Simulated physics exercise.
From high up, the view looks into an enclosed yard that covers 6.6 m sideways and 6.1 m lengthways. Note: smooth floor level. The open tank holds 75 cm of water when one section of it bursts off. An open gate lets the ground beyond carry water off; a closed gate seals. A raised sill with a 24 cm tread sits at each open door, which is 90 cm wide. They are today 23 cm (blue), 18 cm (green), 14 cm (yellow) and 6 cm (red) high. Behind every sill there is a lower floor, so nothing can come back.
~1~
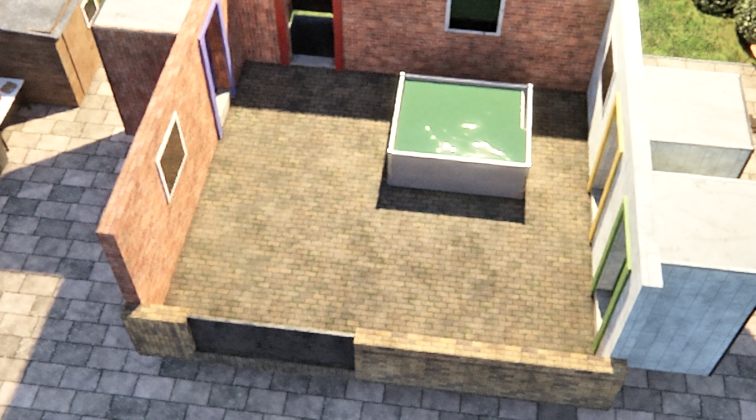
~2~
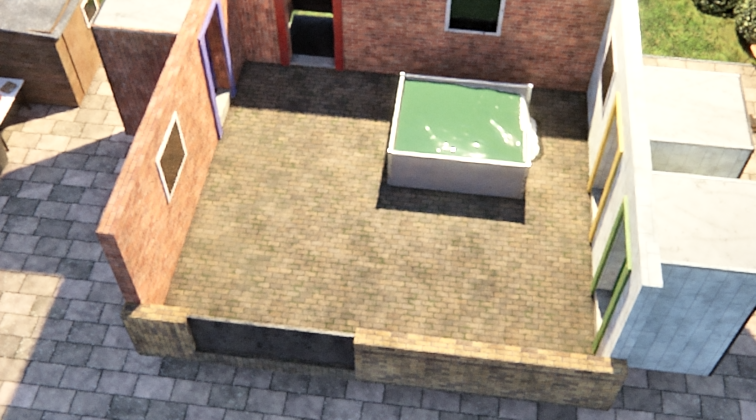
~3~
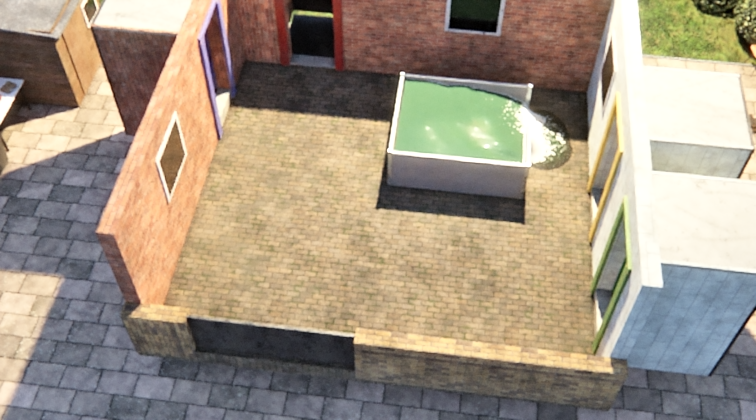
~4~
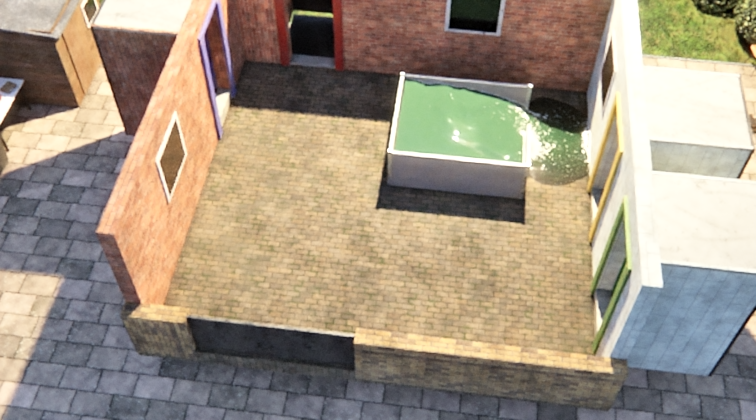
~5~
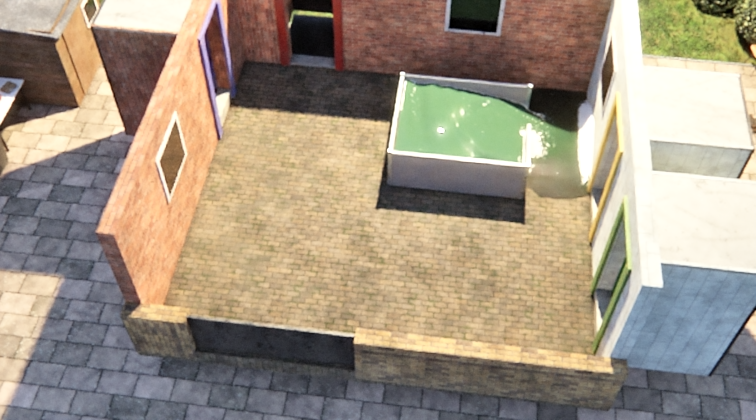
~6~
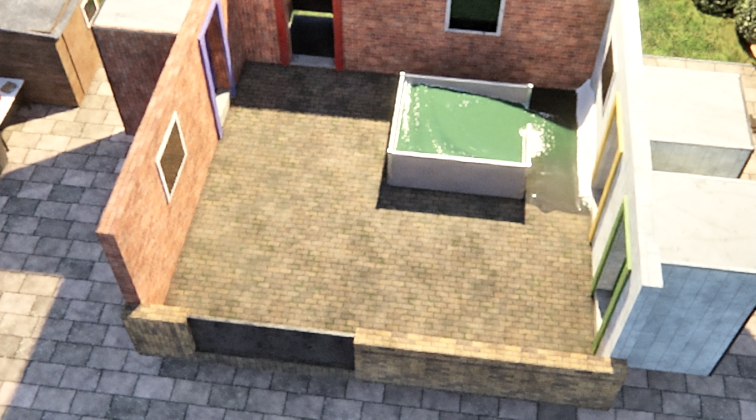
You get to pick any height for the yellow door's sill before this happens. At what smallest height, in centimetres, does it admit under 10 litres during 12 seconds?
At about 9.5 centimetres.
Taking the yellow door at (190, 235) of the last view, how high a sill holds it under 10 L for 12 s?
You'd want it roughly 11.0 cm high.
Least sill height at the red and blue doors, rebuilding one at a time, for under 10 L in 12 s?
You'd want about 6.5 centimetres at red and about 12.0 centimetres at blue.
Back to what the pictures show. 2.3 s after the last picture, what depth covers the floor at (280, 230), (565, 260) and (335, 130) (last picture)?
The three readings, in order, are 0, 5 and 0 cm.
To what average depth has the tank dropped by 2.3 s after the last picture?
I'd put it at some 36 centimetres on average.
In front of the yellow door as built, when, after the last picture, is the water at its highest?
It peaks around 1.0 s.
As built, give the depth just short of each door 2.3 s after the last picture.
At the blue door the depth is 0 cm, at green 4 cm, at yellow 11 cm and at red 9 cm.
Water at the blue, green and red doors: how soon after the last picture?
The blue door at 2.6 seconds, the green door at 0.9 seconds, the red door at 1.8 seconds.
Then, 0.7 s after the last picture water covers 10 % of the floor, deepest (62 cm) near (582, 97); 13 cm at the yellow door, 0 litres in over its 14 cm sill.
Then, 2.3 s after the last picture water covers 45 % of the floor, deepest (36 cm) near (583, 132); 11 cm at the yellow door, 1 litre in over its 14 cm sill.
Then, 11.3 s after the last picture water covers 100 % of the floor, deepest (12 cm) near (394, 189); 4 cm at the yellow door, 1 litre in over its 14 cm sill.
At the yellow door as built, the water peaked near 13 cm, 1.1 s after the last picture.
Run again over the same 12 s with other heights there, 21 litres in over 7.5 cm, 6 litres over 10.5 cm. The limit of 10 litres is kept from about 9.5 cm up.
